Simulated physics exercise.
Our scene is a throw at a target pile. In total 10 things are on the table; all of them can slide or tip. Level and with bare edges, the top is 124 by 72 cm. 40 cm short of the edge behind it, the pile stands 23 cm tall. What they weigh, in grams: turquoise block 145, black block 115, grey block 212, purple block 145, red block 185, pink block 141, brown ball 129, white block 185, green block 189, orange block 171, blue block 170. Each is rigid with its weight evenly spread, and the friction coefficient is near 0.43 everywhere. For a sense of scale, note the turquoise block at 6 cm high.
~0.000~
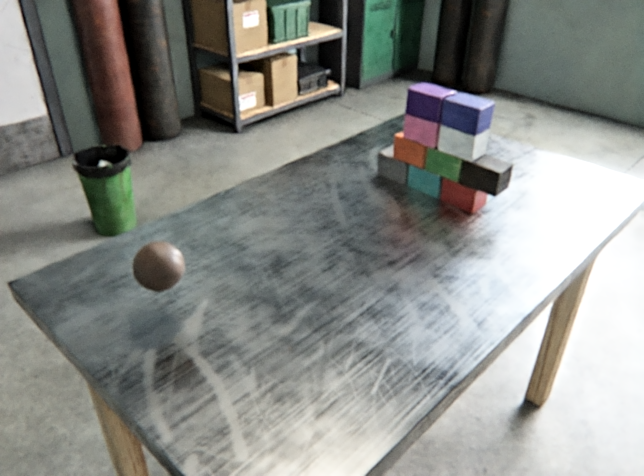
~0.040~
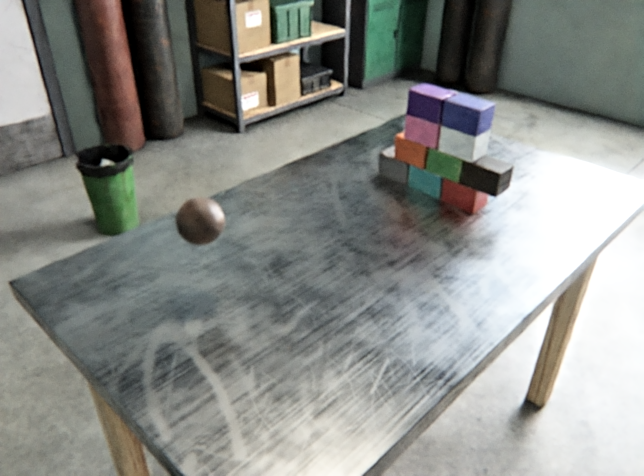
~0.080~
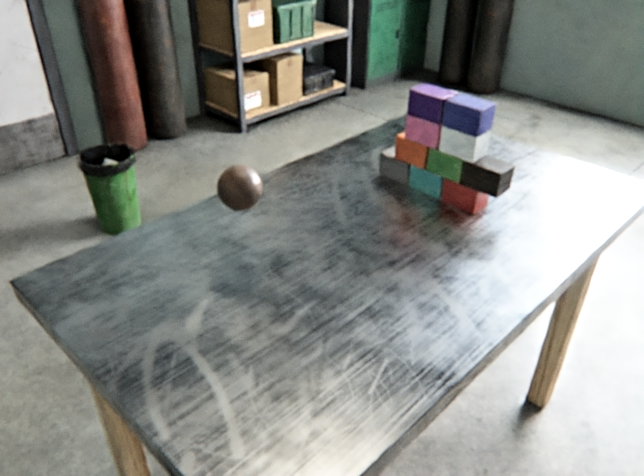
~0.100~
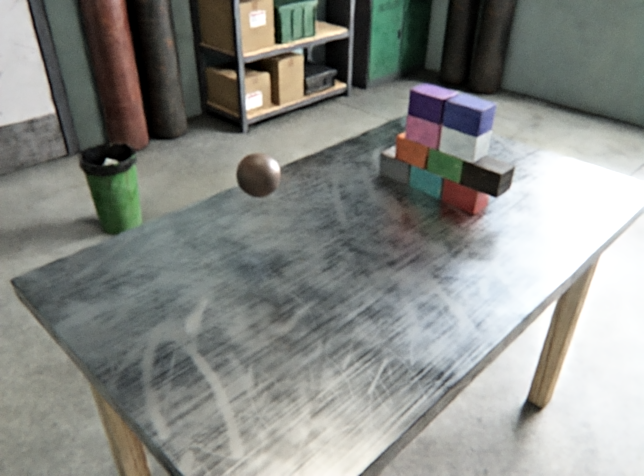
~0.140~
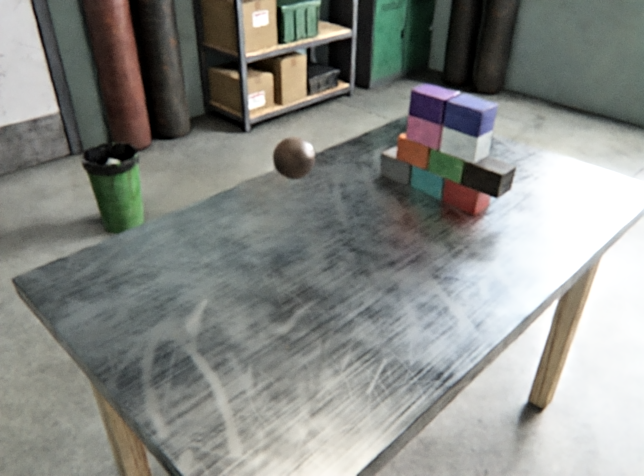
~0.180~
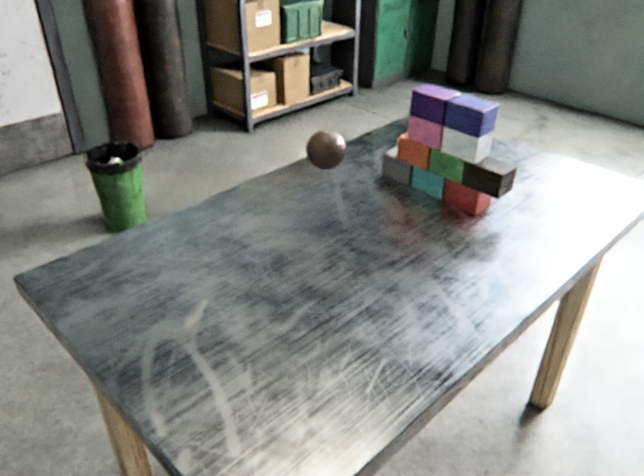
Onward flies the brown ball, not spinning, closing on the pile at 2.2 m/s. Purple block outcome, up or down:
It is still on its base.
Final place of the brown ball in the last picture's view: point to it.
It ends up at about (386, 166).
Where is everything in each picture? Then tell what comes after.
The first frame shows gap 63 cm; brown ball (159, 267); purple block (430, 102).
The second frame shows gap 54 cm; brown ball (201, 221); grey block (400, 165).
The third frame shows gap 45 cm; brown ball (240, 188); pink block (429, 128).
The fourth frame shows gap 41 cm; brown ball (258, 175); green block (452, 161).
The fifth frame shows gap 32 cm; brown ball (294, 158); blue block (470, 116).
The sixth frame shows gap 23 cm; brown ball (326, 150); purple block (434, 104).
After 0.28 s, brown ball near (388, 161).
After 0.38 s, brown ball near (388, 168); grey block slid 3 cm.
At rest (1.0 s), all 10 in place, give or take 4 cm. Seen from the same camera at the end, purple block near (436, 104).
